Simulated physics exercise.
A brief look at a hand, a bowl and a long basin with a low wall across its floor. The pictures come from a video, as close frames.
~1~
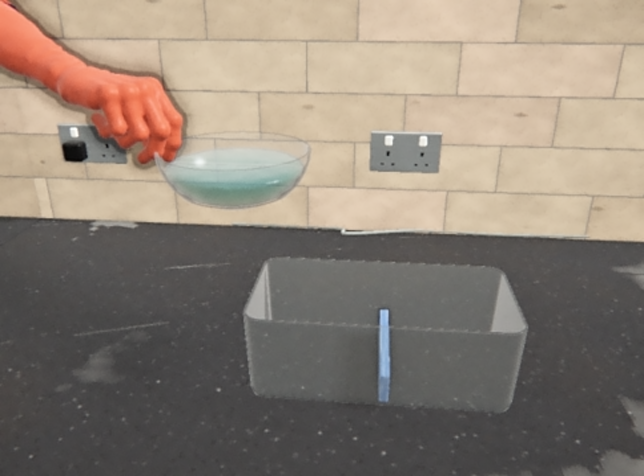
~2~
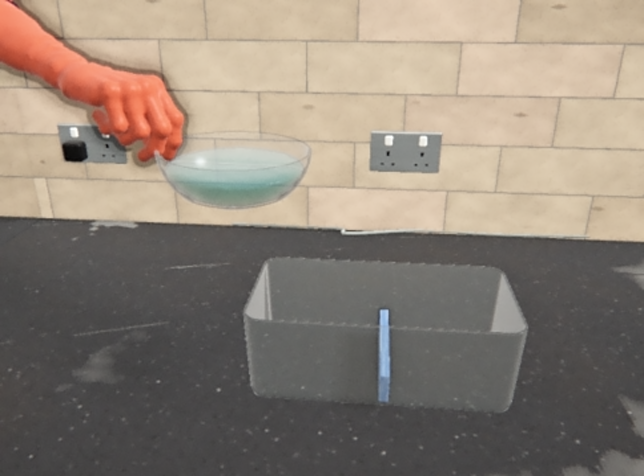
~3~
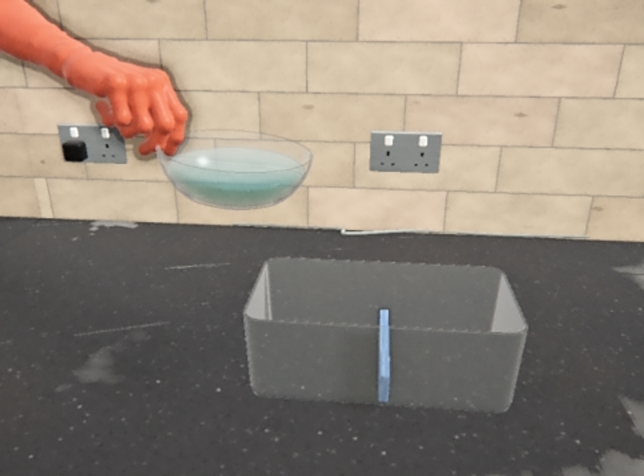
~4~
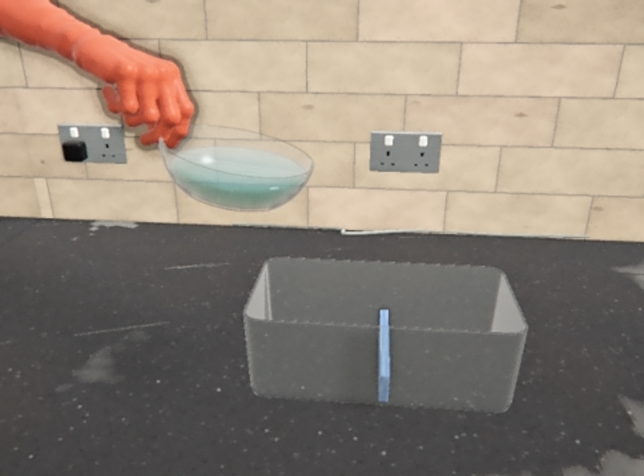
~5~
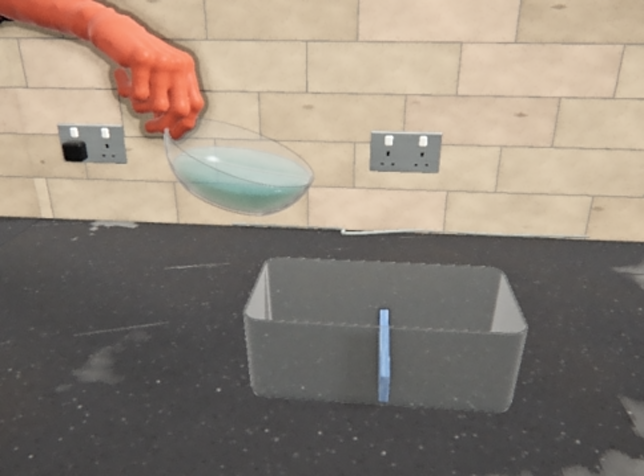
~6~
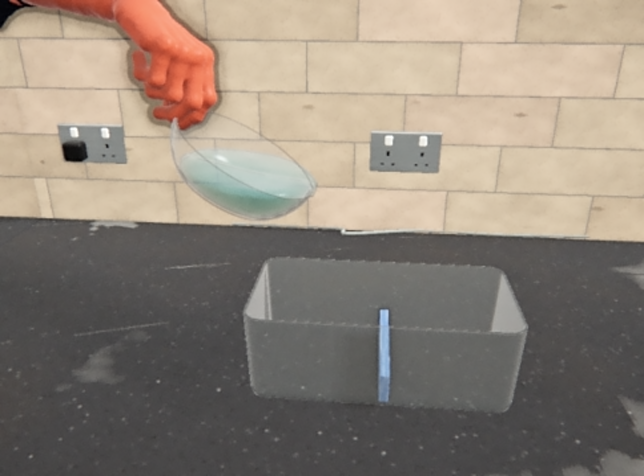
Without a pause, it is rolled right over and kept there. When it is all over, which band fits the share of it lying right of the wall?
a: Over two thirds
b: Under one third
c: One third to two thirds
Answer: B.
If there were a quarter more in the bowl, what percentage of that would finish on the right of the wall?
Close to 15 per cent, more or less.
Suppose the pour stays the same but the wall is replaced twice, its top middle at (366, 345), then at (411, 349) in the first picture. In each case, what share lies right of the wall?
30 % and 25 %, roughly.
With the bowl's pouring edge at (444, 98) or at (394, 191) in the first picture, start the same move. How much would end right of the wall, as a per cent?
First try 70 %, second try 75 %.
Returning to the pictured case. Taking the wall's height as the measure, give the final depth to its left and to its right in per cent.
60 % left, 10 % right.
A moment on, the bowl is tipped on its side and 5 per cent is still to pour, 56 is left of the wall and 0 right of it.
Next, the bowl is tipped right over and 0 per cent is still to pour, 81 is left of the wall and 5 right of it.
Then the bowl is tipped right over and 0 per cent is still to pour, 84 is left of the wall and 10 right of it.
Later the bowl is tipped right over and 0 per cent is still to pour, 84 is left of the wall and 10 right of it.
At rest 84 per cent lies left of the wall, 10 right of it and 6 outside.
